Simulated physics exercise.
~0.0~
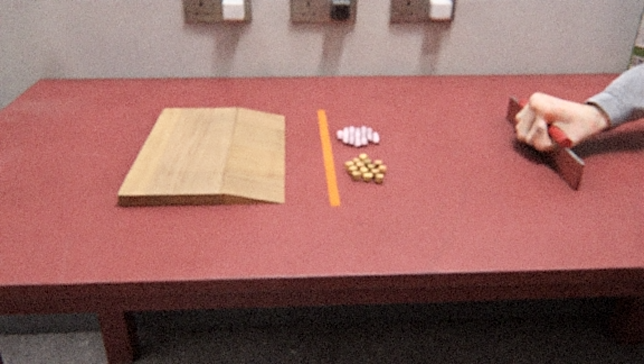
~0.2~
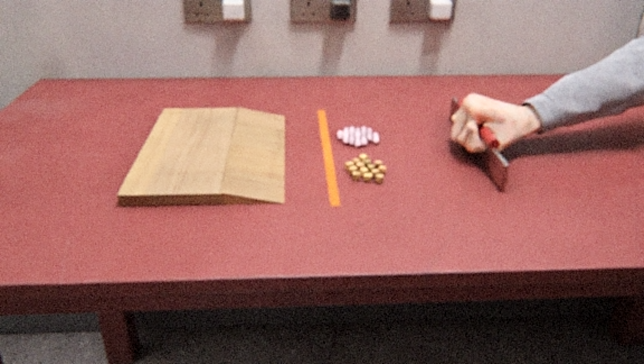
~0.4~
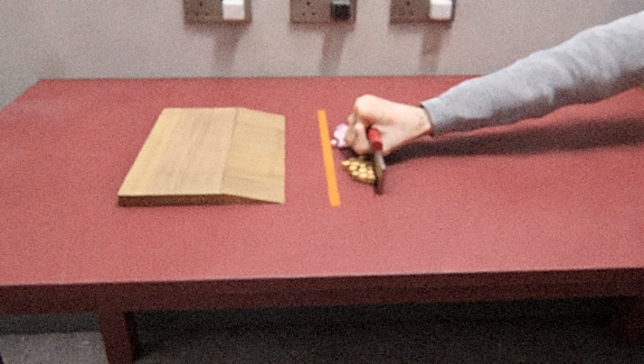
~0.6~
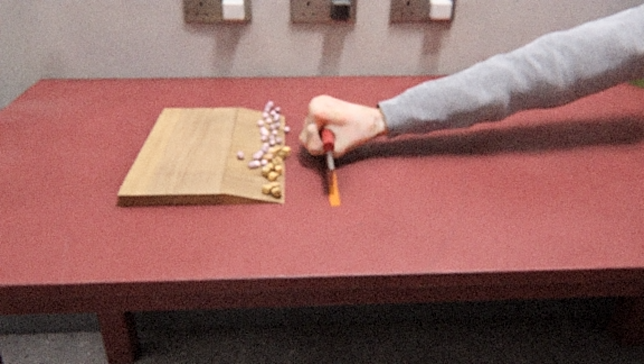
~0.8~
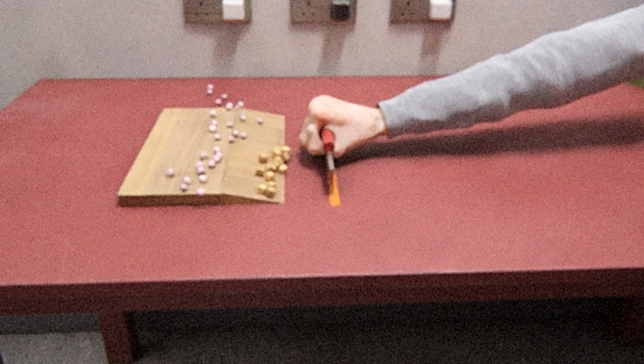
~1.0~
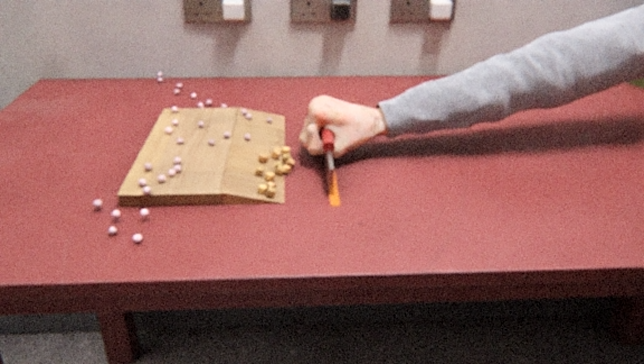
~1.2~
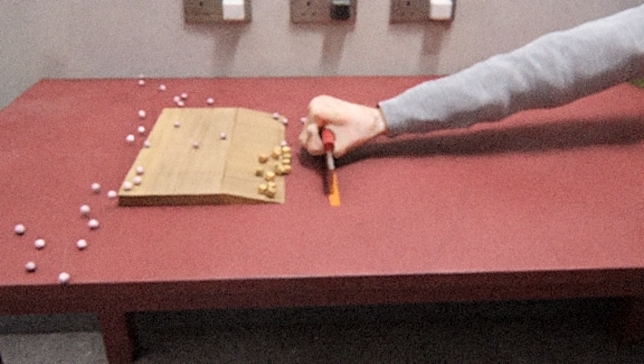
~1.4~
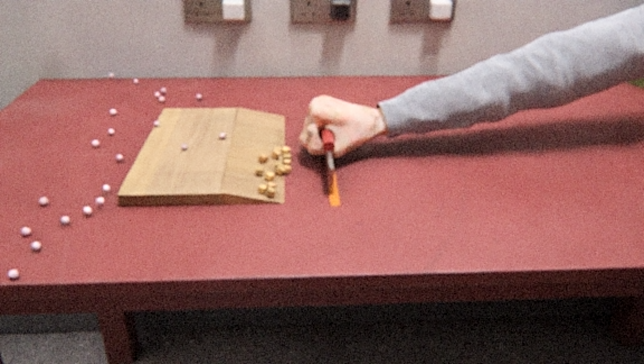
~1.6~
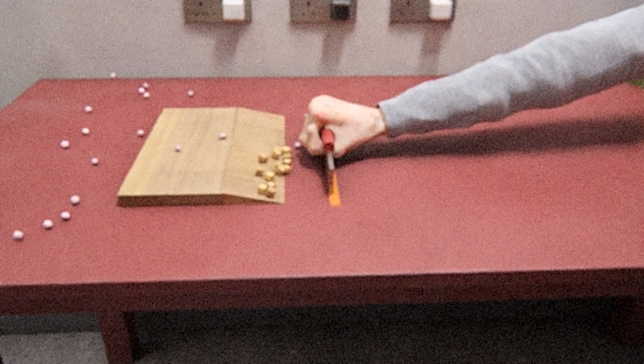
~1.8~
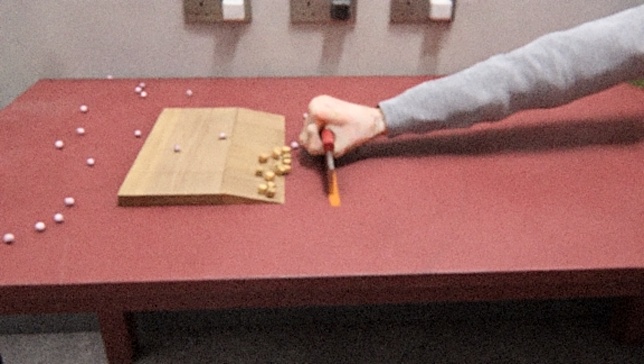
On a red table, a hand sweeps pink and gold beads left to a wooden wedge, pink ones scattering beyond, gold clustering low.
